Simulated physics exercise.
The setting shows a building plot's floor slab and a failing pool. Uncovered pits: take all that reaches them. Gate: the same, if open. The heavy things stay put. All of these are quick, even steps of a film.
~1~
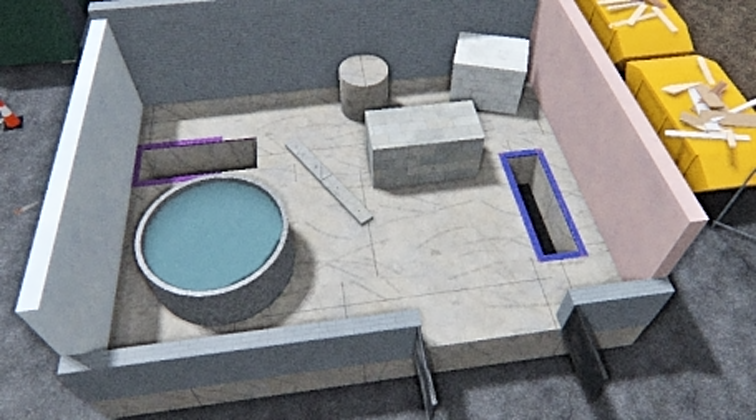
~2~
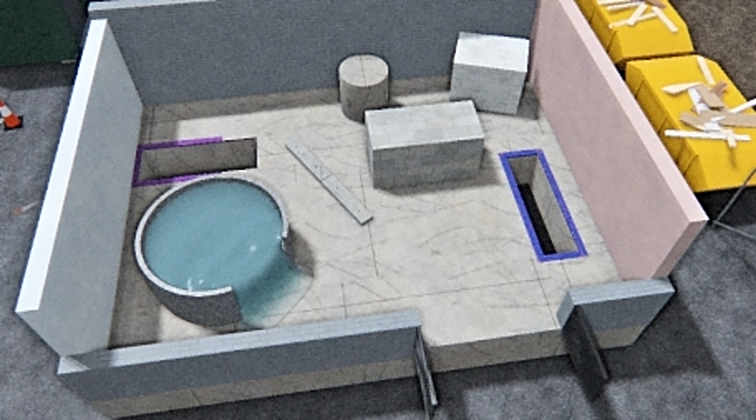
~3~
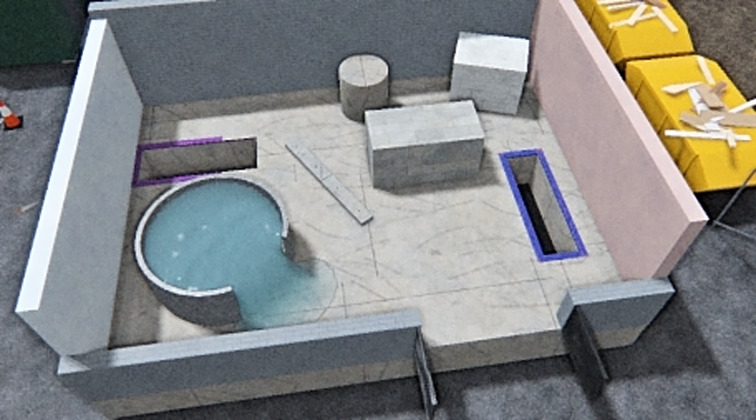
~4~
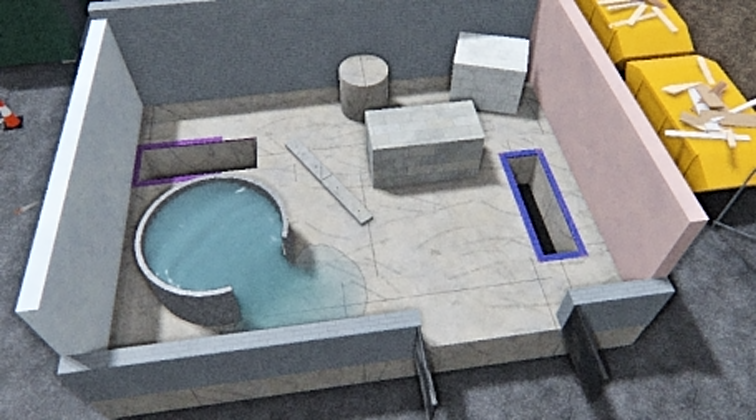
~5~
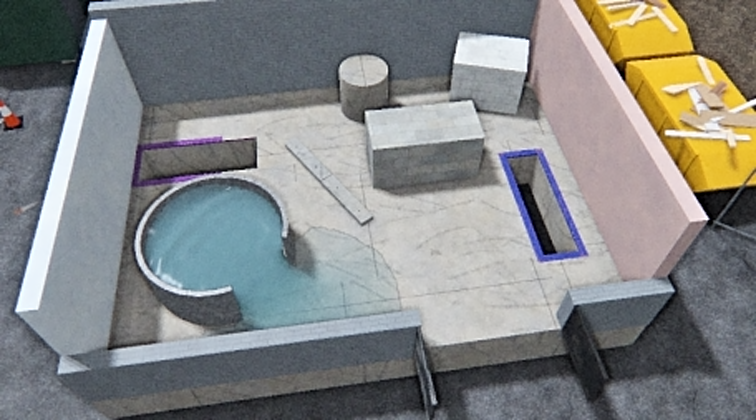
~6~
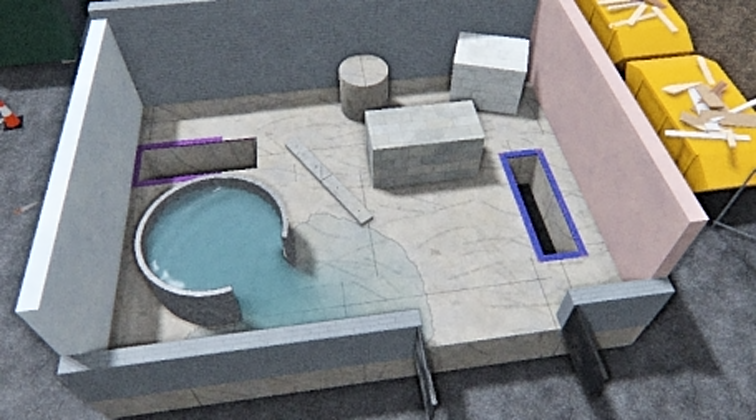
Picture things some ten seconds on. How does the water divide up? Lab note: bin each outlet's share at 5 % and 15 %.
My prediction: The gate will get an average slice of five to fifteen per cent; the purple pit will get an average slice of five to fifteen per cent; the blue pit will get a big slice beyond fifteen per cent.
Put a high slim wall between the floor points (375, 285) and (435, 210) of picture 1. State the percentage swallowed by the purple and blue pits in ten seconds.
The purple pit takes 10 per cent and the blue pit 35 per cent.
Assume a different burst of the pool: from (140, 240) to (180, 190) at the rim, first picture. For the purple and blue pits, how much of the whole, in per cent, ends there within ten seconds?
Purple takes 60 in a hundred, blue takes 6 in a hundred.
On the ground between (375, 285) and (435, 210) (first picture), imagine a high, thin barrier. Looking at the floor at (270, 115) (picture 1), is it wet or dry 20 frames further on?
Waterless.
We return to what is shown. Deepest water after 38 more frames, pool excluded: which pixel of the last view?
Close to (274, 353), I'd say.
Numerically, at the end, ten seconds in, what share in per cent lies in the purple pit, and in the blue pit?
The first comes to roughly 8 percent, the second to roughly 44 percent.
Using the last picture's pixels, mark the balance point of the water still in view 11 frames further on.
The centre of mass sits at about (299, 282).
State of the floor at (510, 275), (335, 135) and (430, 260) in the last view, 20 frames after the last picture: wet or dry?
Soaked, spared, soaked.
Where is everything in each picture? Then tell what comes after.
The first frame shows the round pool at (214, 233) is whole and still.
In the second frame, the front is at a hidden place, out from the gap at (270, 287).
In the third frame, the front is at a hidden place, out from the gap at (270, 289).
In the fourth frame, water pours out at (271, 290) and has run to (361, 303).
In the fifth frame, the front is at a hidden place, out from the gap at (271, 290).
In the sixth frame, the front is at a hidden place, out from the gap at (271, 290).
A moment on, water covers 30 % of the floor; the gate 1 %, the purple pit 0 %, the blue pit 0 %.
Next, water covers 35 % of the floor; the gate 3 %, the purple pit 0 %, the blue pit 3 %.
Then, water covers 50 % of the floor; the gate 6 %, the purple pit 0 %, the blue pit 16 %.
Later, water covers 55 % of the floor; the gate 9 %, the purple pit 5 %, the blue pit 33 %.
In the end, water covers 60 % of the floor; the gate 12 %, the purple pit 9 %, the blue pit 44 %.
